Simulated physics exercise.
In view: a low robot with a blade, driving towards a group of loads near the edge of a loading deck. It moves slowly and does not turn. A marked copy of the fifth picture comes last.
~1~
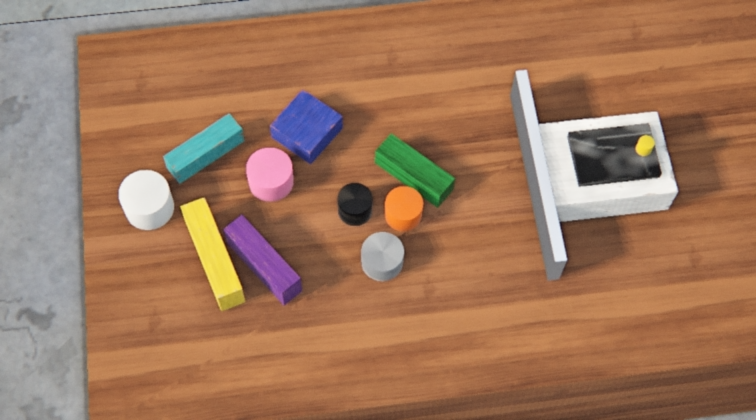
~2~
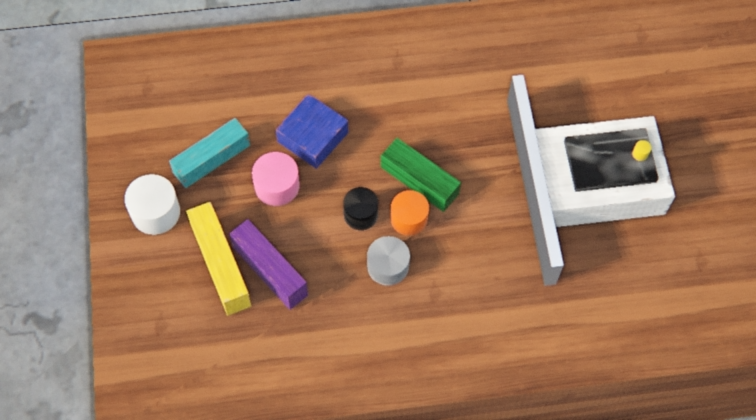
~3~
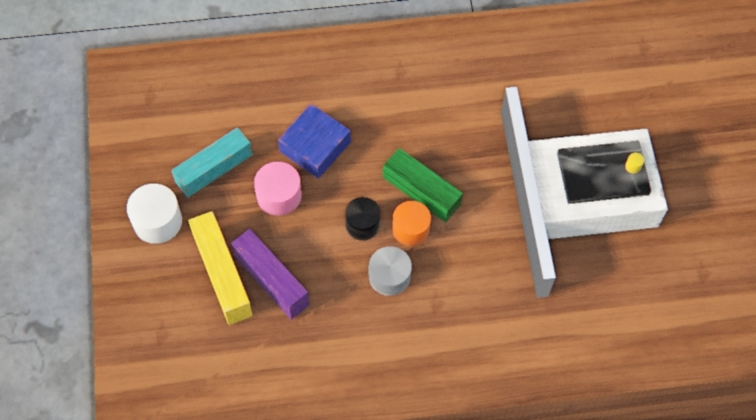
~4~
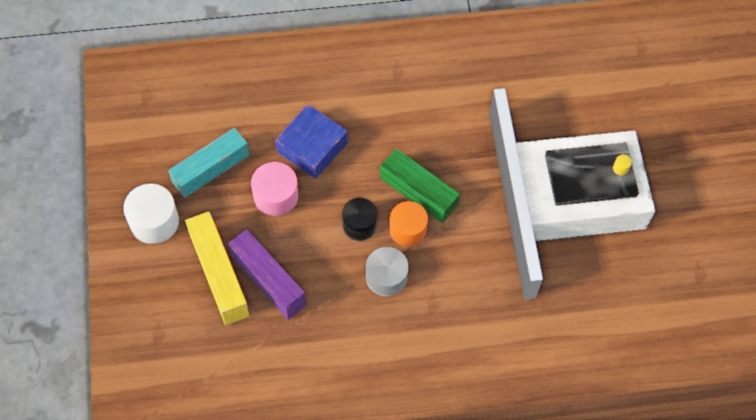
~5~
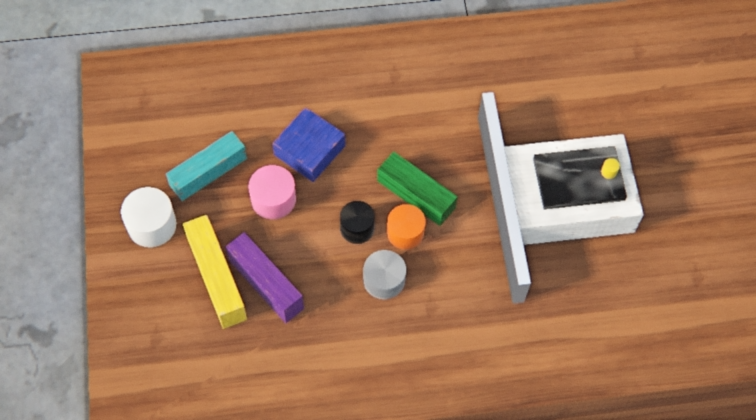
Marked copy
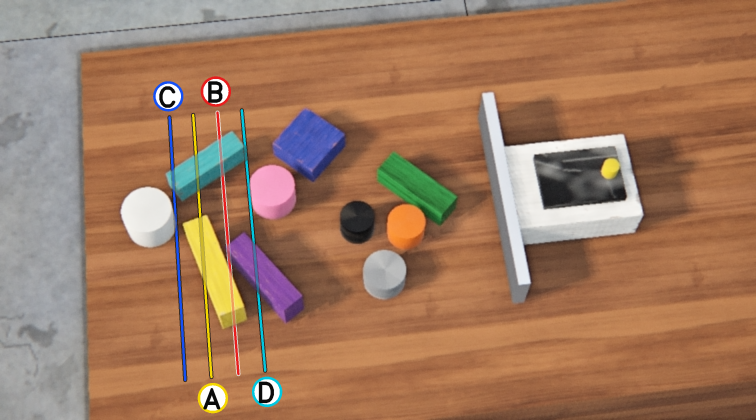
A low white robot with a wide grey blade crept left across a wooden deck towards a scattered group of colourful bars and canisters, which stayed in place as the gap narrowed slightly.
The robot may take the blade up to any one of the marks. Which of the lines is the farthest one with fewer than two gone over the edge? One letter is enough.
As far as mark C.
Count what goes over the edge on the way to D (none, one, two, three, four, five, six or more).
The count is none.
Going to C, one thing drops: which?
It is the white canister.
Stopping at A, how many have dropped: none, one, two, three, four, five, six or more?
The count is none.
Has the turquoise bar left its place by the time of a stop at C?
Yes.
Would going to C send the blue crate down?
No.
On the marked copy, A at (202, 239); B at (227, 237); C at (177, 242); D at (253, 234).
Following C. Soon after the start, robot (457, 190); grey canister (370, 277); orange canister (366, 240).
Later, robot (340, 202); turquoise bar (183, 165); yellow bar (192, 275).
In the end, robot (246, 212); white canister over the edge; yellow bar (99, 292); one fallen.
As for the rest, A is within the limit but short; B is within the limit but short; D is within the limit but short.
